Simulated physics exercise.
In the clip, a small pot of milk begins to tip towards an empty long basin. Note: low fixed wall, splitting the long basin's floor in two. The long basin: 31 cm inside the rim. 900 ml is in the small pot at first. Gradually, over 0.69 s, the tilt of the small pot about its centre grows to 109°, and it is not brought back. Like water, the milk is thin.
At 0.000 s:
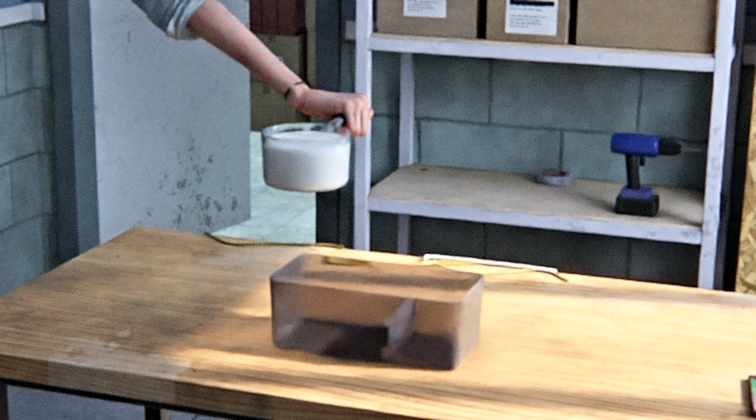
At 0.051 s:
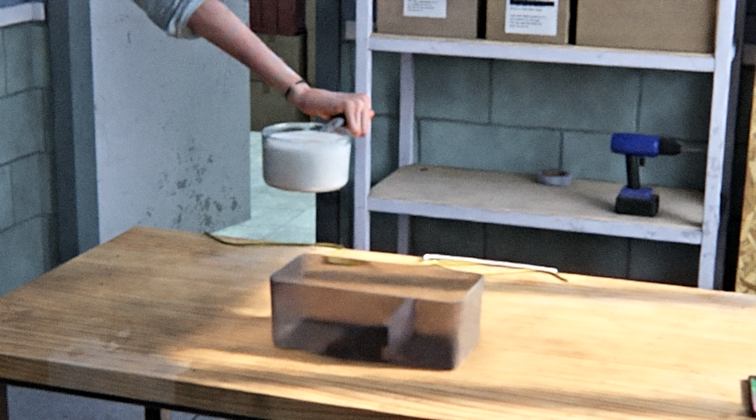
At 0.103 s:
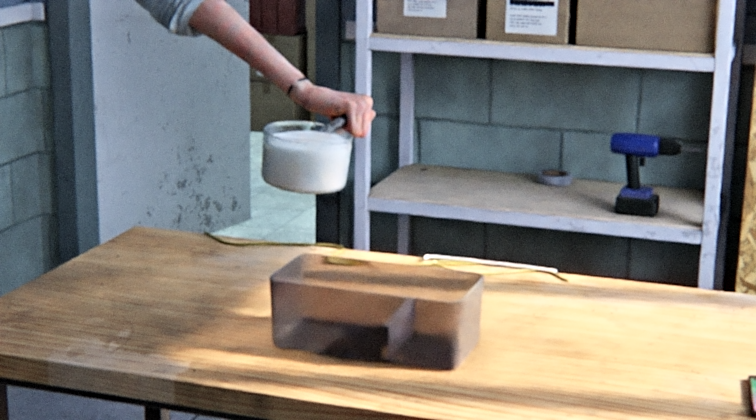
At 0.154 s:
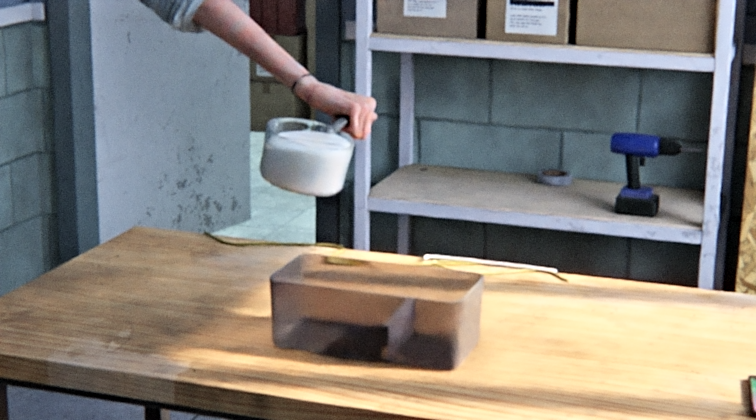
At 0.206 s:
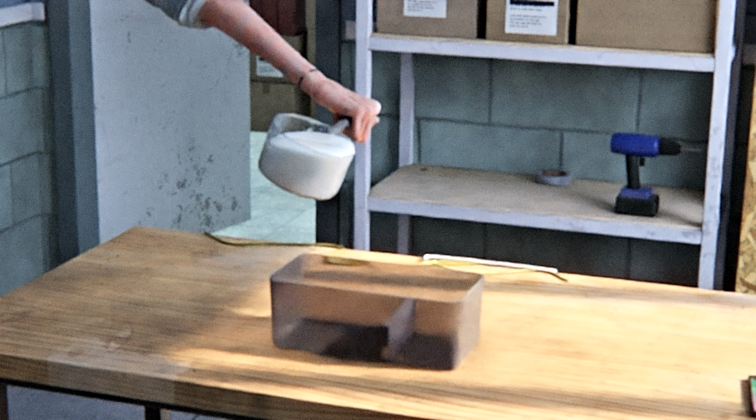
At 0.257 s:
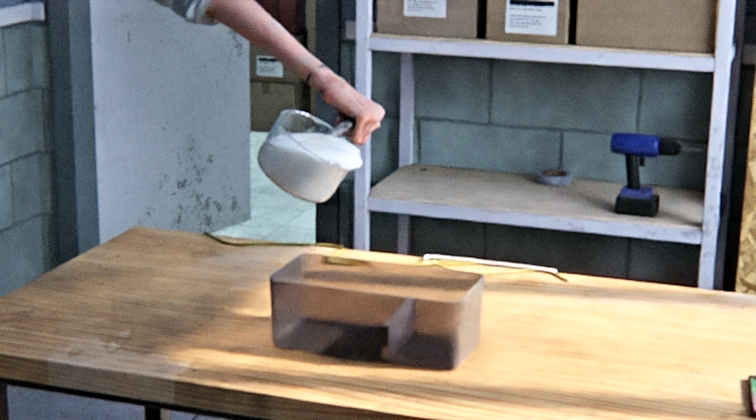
Small clear pot of milk tilting steadily to the right in a person's hand above an empty divided basin on a wooden table.
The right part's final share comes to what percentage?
It comes to roughly 24 %.
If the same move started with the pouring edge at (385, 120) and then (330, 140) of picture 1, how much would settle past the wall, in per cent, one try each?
Some 75 and 5 per cent, in that order.
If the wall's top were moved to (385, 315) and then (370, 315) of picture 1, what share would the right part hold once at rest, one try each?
One try each: Around 55 percent and then around 75 percent.
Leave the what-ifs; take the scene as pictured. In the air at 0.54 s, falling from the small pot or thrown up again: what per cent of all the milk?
It comes to roughly 48 per cent.
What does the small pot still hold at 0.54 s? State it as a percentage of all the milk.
I'd estimate some 30 % remains.
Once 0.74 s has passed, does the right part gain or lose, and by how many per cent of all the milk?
The right part's share grows by around 2 per cent.
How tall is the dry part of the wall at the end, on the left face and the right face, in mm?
Some 32 mm on the left and 42 mm on the right.
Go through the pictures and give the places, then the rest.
In the first picture, it leans 0°; its right rim is at (346, 137); the milk meets the walls at (268, 136) and (346, 143); the long basin's rim runs from (285, 267) to (473, 289); the wall's top is at (399, 312).
In the second picture, it leans 1°; its right rim is at (347, 138); the milk meets the walls at (269, 136) and (346, 144).
In the third picture, it leans 6°; its right rim is at (349, 142); the milk meets the walls at (270, 136) and (348, 145).
In the fourth picture, it leans 13°; its right rim is at (350, 148); the milk meets the walls at (271, 136) and (350, 146).
In the fifth picture, it leans 22°; its right rim is at (352, 156); the milk meets the walls at (271, 137) and (352, 152); 1 per cent is over the edge.
In the sixth picture, it leans 33°; its right rim is at (352, 165); the milk meets the walls at (268, 140) and (353, 159); 5 per cent is over the edge.
By 0.54 s the tilt is 96° and 30 per cent is still to pour, 12 is left of the wall and 11 right of it.
By 0.74 s the tilt is 109° and 5 per cent is still to pour, 63 is left of the wall and 23 right of it.
By 0.96 s the tilt is 109° and 0 per cent is still to pour, 68 is left of the wall and 23 right of it.
By 1.19 s the tilt is 109° and 0 per cent is still to pour, 71 is left of the wall and 24 right of it.
At rest 71 per cent lies left of the wall, 24 right of it and 5 outside.
